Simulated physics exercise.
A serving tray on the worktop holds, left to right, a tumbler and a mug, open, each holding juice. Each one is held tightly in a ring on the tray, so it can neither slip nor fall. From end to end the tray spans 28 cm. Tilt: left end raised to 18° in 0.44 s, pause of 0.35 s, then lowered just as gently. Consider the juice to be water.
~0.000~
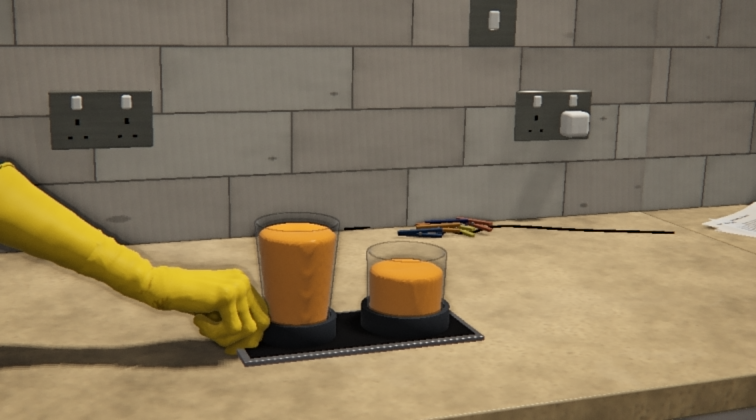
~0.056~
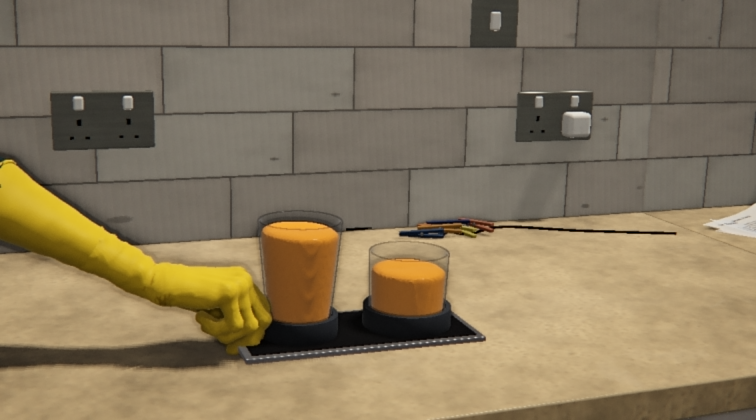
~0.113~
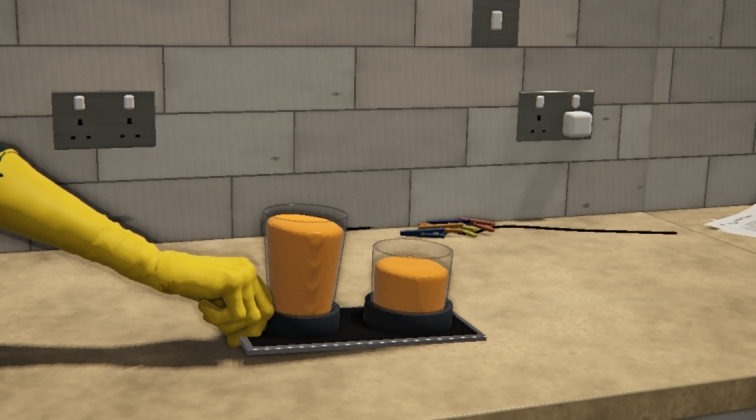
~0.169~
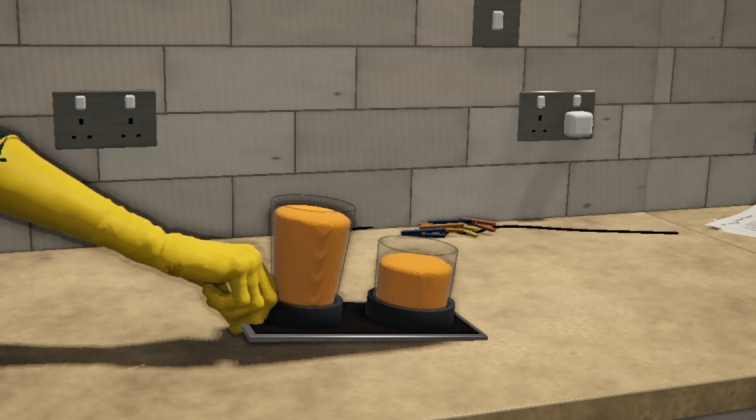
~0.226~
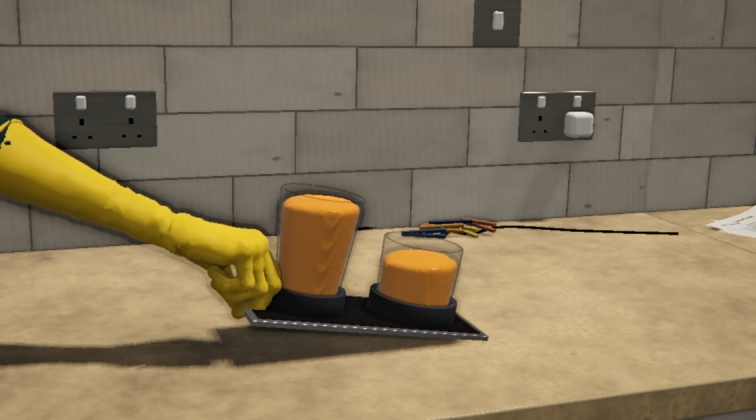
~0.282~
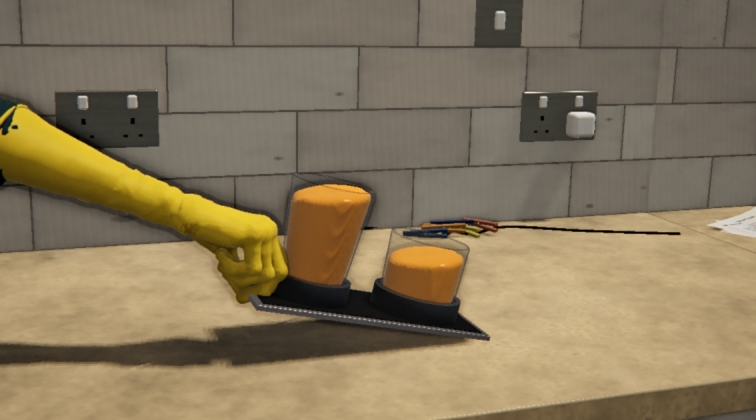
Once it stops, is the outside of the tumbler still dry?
Some escapes.
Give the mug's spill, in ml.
I'd say around 0 ml all told.
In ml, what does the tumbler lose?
Roughly 10 ml in all.
Then, 0.58 s in, the slope is 18°; losses from the left are 8, 0 ml.
Then, 0.88 s in, the slope is 16°; losses from the left are 11, 0 ml.
Then, 1.18 s in, the slope is 1°; losses from the left are 12, 0 ml.
Then, 1.48 s in, the slope is 0°; losses from the left are 12, 0 ml.
Finally, losses from the left are 12, 0 ml.
